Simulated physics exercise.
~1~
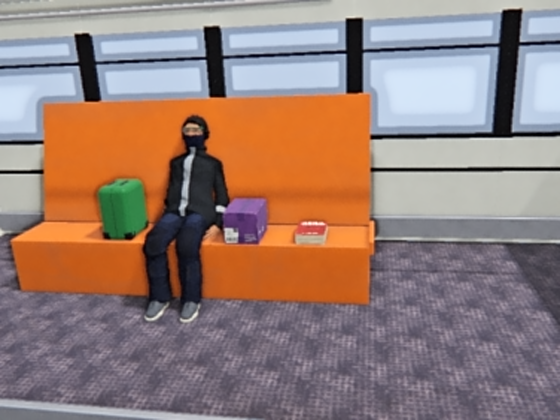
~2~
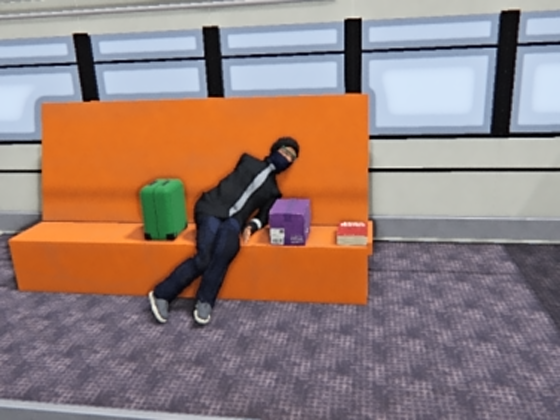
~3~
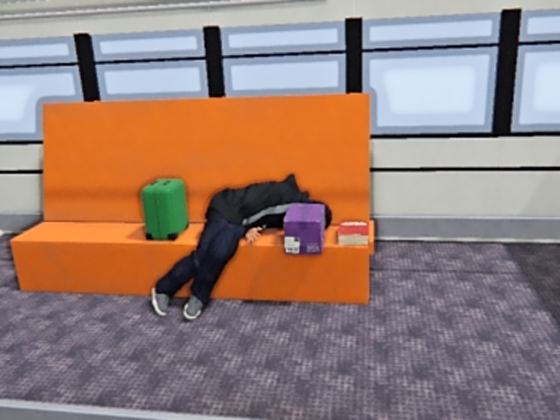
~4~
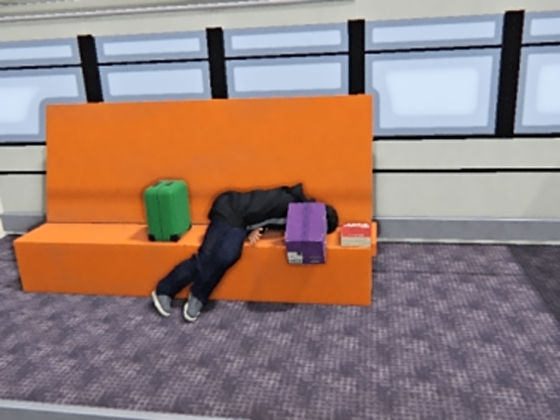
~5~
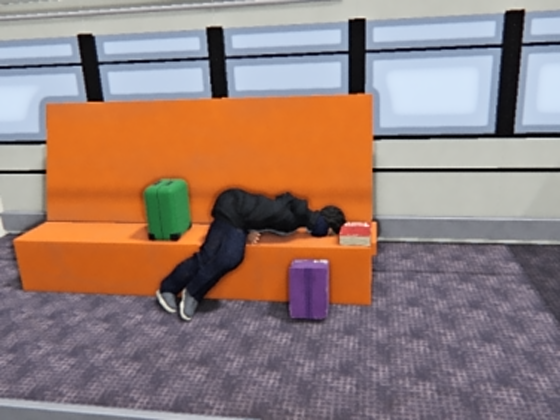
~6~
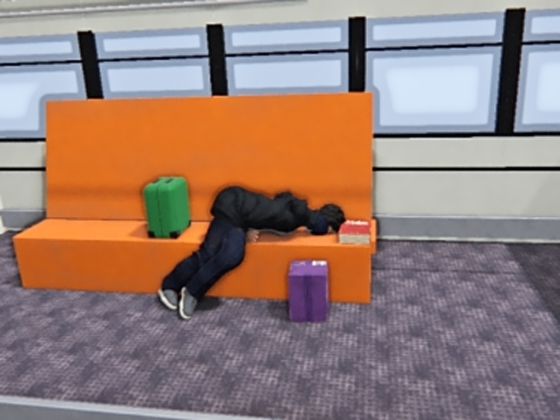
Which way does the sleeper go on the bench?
The sleeper moves to the right, toppling over sideways along the seat.
